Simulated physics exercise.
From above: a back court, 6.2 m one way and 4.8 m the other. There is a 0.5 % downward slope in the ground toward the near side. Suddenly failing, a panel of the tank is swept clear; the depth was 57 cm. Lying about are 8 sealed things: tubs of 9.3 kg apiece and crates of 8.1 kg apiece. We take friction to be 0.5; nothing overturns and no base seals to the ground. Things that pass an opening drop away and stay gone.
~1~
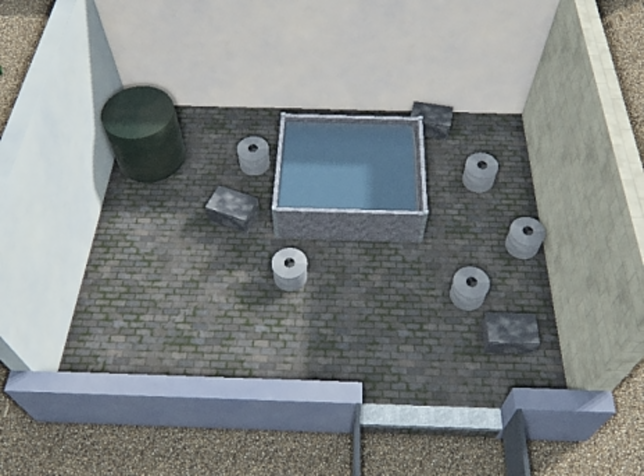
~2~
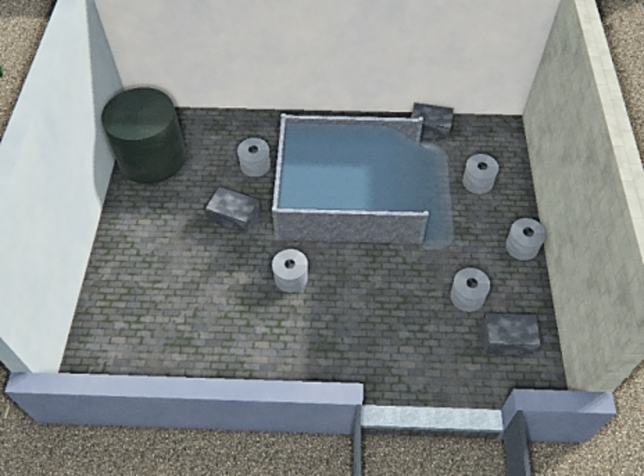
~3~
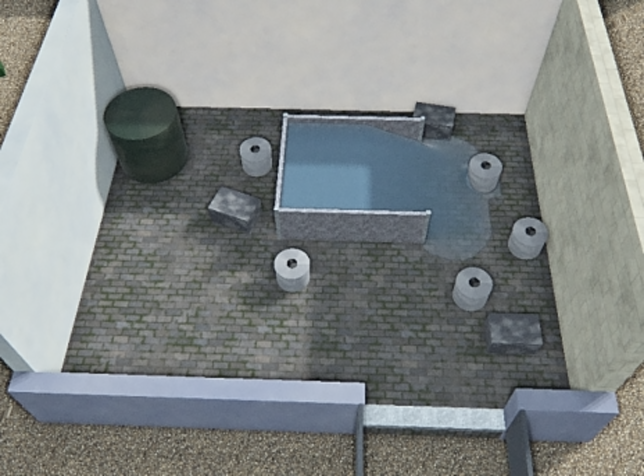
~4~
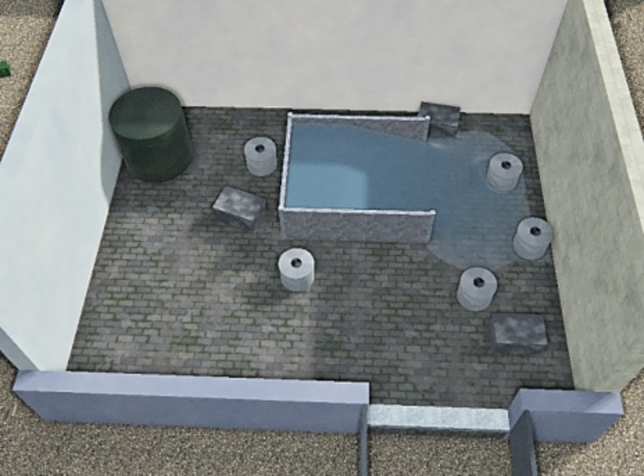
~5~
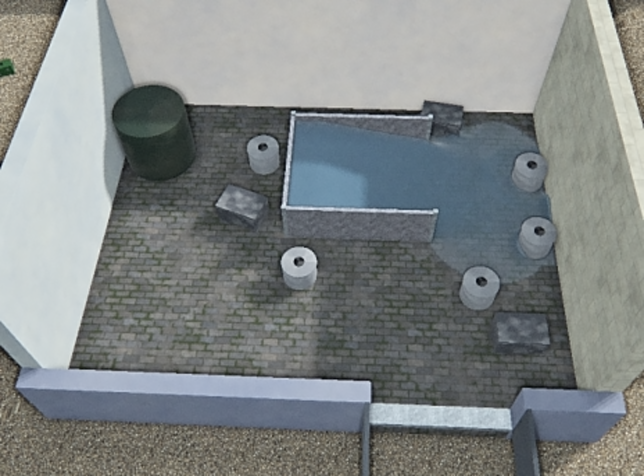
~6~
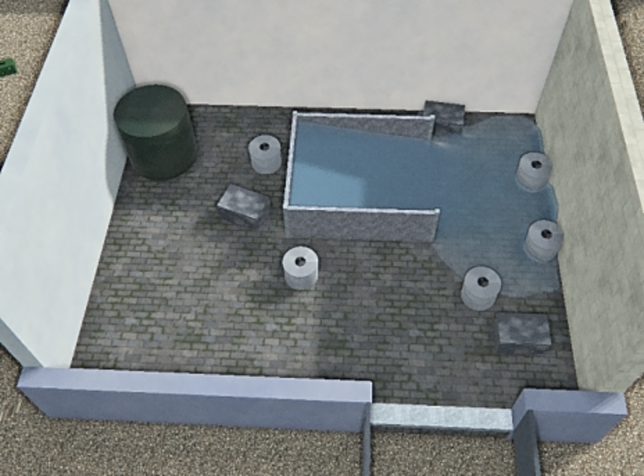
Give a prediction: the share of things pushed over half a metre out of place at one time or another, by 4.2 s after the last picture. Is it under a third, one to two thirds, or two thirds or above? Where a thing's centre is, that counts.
Expect the moved ones to number a third to two thirds.
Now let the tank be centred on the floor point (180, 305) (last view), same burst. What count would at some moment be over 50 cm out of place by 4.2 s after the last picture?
Then 6 of them would.
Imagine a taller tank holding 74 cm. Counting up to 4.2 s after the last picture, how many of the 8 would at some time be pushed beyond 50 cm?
Then it comes to 5.
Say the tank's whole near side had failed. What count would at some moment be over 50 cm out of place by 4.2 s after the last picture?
Then 1.
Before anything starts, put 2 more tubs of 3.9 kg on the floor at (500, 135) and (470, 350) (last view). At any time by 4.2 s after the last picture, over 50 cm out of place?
Result, in sequence: Exceeded / exceeded.
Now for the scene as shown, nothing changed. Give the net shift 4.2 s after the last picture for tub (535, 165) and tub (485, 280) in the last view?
Taking them in turn, I get 450 cm for the first and 80 cm for the second.
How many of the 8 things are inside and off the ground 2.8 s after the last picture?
Then: 3.
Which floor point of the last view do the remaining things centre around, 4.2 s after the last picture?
The centre sits near (274, 221).
Then, 0.4 s after the last picture 1 of 8 are over 50 cm from their spots; 2 afloat.
Then, 1.5 s after the last picture 4 of 8 are over 50 cm from their spots; 2 afloat.
Then, 2.8 s after the last picture 5 of 8 are over 50 cm from their spots; 3 afloat.
Then, 4.2 s after the last picture 5 of 8 are over 50 cm from their spots, and 5 have been at some point; 3 afloat.
